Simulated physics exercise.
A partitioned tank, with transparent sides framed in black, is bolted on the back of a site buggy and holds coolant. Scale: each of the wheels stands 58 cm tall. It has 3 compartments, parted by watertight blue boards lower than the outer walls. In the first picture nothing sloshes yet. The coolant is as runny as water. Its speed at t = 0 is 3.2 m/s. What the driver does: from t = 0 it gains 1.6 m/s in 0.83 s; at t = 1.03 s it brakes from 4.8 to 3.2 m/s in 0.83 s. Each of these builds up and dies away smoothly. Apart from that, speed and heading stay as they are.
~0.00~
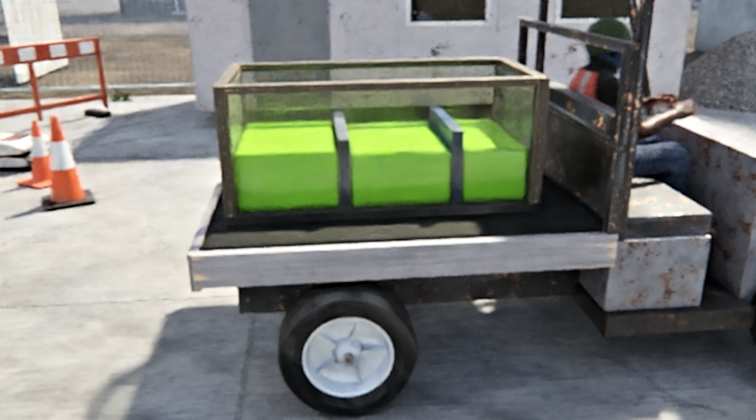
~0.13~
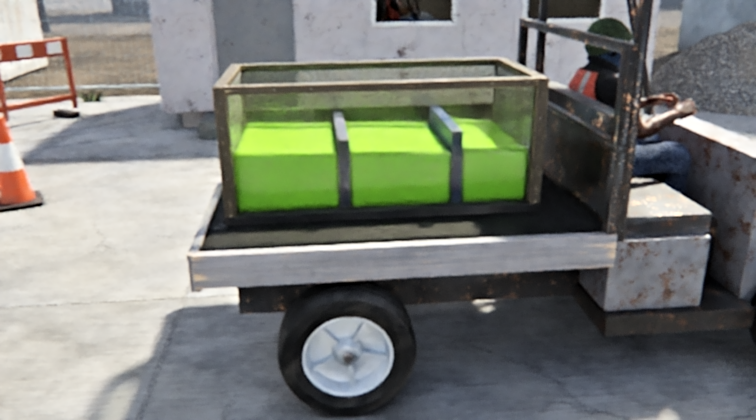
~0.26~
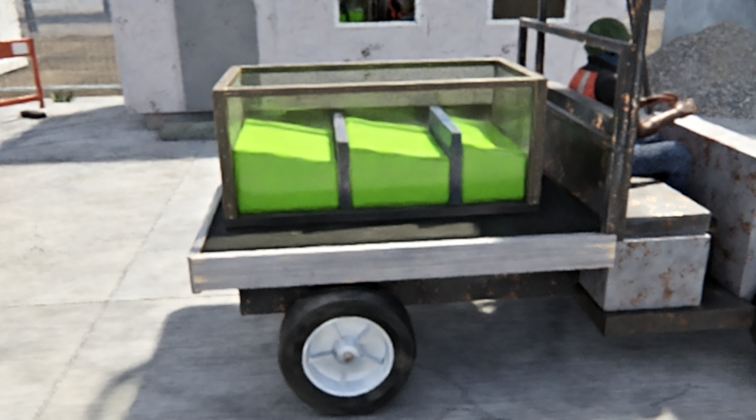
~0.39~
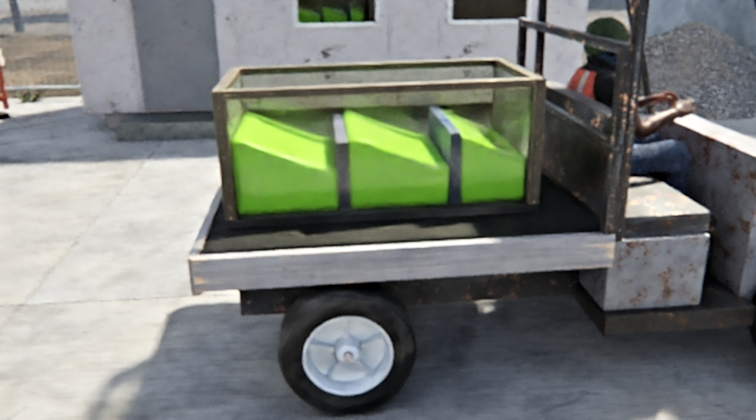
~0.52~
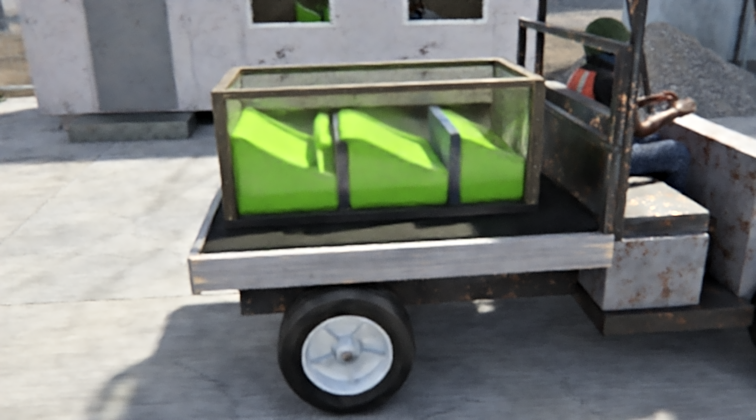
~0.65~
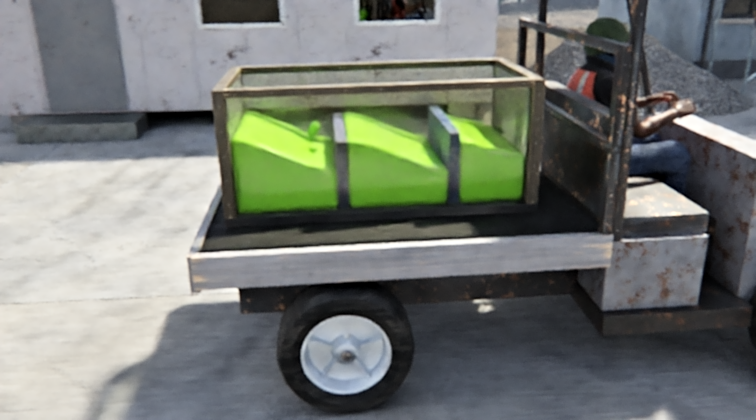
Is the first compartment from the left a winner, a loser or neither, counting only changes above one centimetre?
It ends the same.
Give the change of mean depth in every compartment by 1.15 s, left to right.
In cm: 1 up, 1 down, 0.
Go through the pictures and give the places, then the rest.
The first picture shows compartments from the left stand at (286, 149), (399, 145), (487, 142); board top at (344, 141) and (459, 132); the front is on the right, levels are read along the near wall; a wheel hub at (349, 363).
The second picture shows compartments from the left stand at (286, 150), (399, 146), (487, 142).
The third picture shows compartments from the left stand at (286, 152), (398, 148), (486, 142).
The fourth picture shows compartments from the left stand at (285, 153), (398, 148), (485, 141).
The fifth picture shows compartments from the left stand at (285, 154), (397, 148), (485, 140).
The sixth picture shows compartments from the left stand at (285, 150), (397, 148), (484, 141); a wheel hub at (347, 361).
After 1.15 s left to right it is 27, 25, 26 cm deep.
After 1.75 s left to right it is 26, 25, 26 cm deep.
After 2.35 s left to right it is 26, 26, 26 cm deep.
After 4.84 s left to right it is 26, 26, 26 cm deep.
